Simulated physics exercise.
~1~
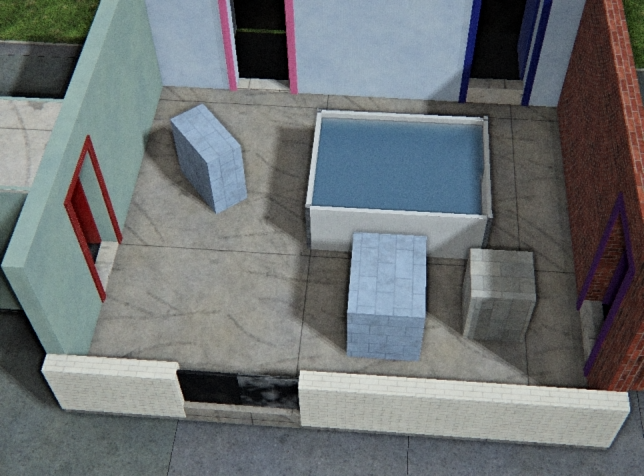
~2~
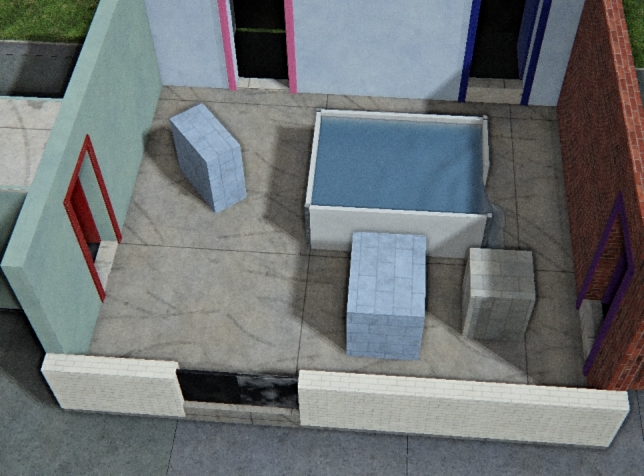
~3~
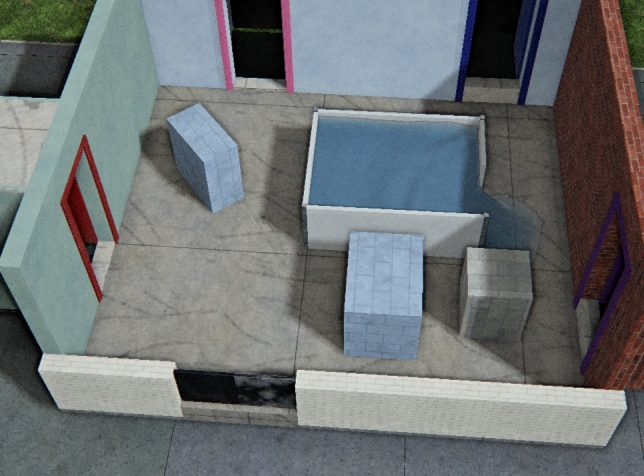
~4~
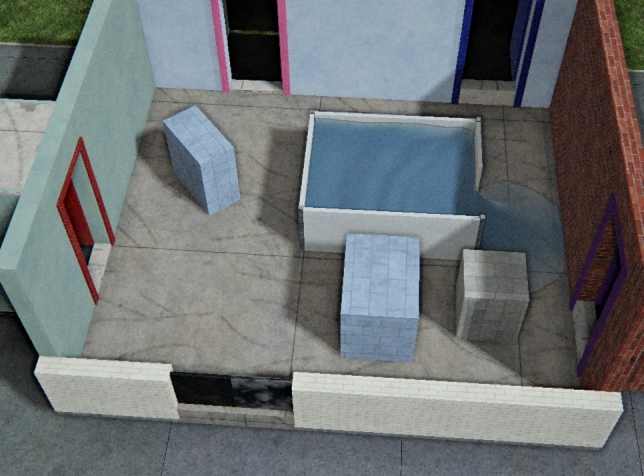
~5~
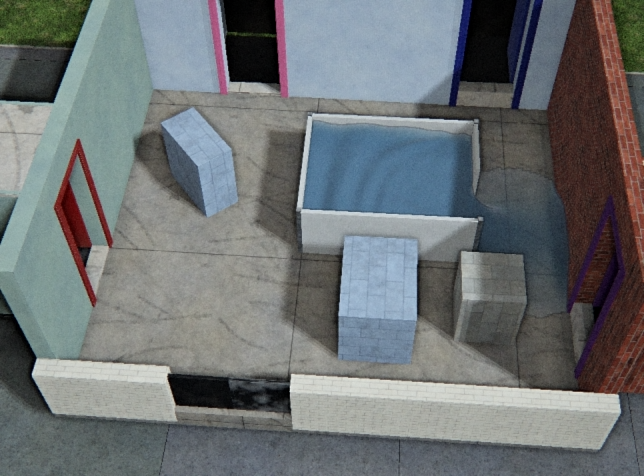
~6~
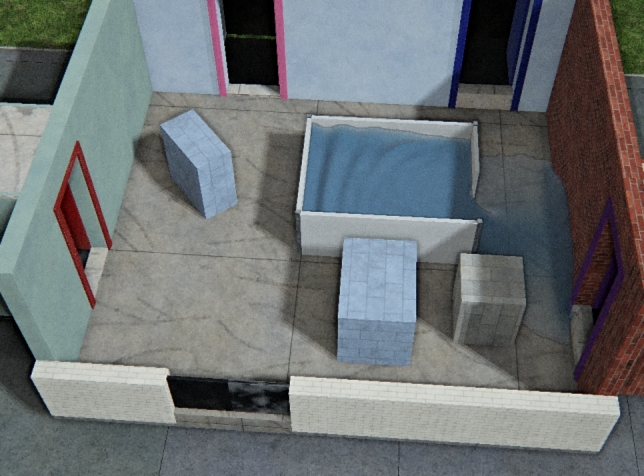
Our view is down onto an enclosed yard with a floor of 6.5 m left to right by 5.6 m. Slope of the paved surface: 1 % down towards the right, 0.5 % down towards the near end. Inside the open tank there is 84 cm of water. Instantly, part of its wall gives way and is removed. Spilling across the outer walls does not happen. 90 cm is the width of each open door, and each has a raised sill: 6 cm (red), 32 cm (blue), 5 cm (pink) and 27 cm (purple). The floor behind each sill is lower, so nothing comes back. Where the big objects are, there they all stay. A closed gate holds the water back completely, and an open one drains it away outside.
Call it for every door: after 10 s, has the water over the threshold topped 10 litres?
Red door topped, blue door not topped, pink door topped, purple door not topped.
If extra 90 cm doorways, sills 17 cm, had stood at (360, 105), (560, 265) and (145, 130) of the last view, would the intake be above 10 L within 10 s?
Door 1: Lower; door 2: Higher; door 3: Lower.
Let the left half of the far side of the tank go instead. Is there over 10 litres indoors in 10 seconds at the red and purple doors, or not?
Result against the limit at red: Limit held; result at purple: Limit held.
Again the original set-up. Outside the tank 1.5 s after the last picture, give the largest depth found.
Peak depth: Approx. 50 cm.
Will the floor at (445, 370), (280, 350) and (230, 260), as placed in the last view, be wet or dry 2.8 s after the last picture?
The first point is awash, the second is awash and the third is not yet hit.
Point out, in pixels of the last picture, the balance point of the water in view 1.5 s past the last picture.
Balance point at about (445, 231).
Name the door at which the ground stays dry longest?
The red door.
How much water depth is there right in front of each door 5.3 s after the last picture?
Depths in cm: Red 10, blue 16, pink 7, purple 17.
Then, 0.7 s after the last picture water covers 20 % of the floor and is deepest (60 cm) near (546, 251); red door not reached, blue door not reached, pink door not reached, purple door 29 cm at the sill, 0 L in.
Then, 1.5 s after the last picture water covers 30 % of the floor and is deepest (50 cm) near (549, 422); red door not reached, blue door 30 cm at the sill, 0 L in, pink door not reached, purple door 25 cm at the sill, 2 L in.
Then, 2.8 s after the last picture water covers 65 % of the floor and is deepest (36 cm) near (575, 398); red door not reached, blue door 22 cm at the sill, 1 L in, pink door 3 cm at the sill, 0 L in, purple door 21 cm at the sill, 3 L in.
Then, 5.3 s after the last picture water covers 95 % of the floor and is deepest (26 cm) near (577, 424); red door 10 cm at the sill, 11 L in, blue door 16 cm at the sill, 1 L in, pink door 7 cm at the sill, 0 L in, purple door 17 cm at the sill, 5 L in.
Then, 9.3 s after the last picture water covers 100 % of the floor and is deepest (18 cm) near (323, 381); red door 12 cm at the sill, 65 L in, blue door 11 cm at the sill, 1 L in, pink door 13 cm at the sill, 28 L in, purple door 11 cm at the sill, 5 L in.
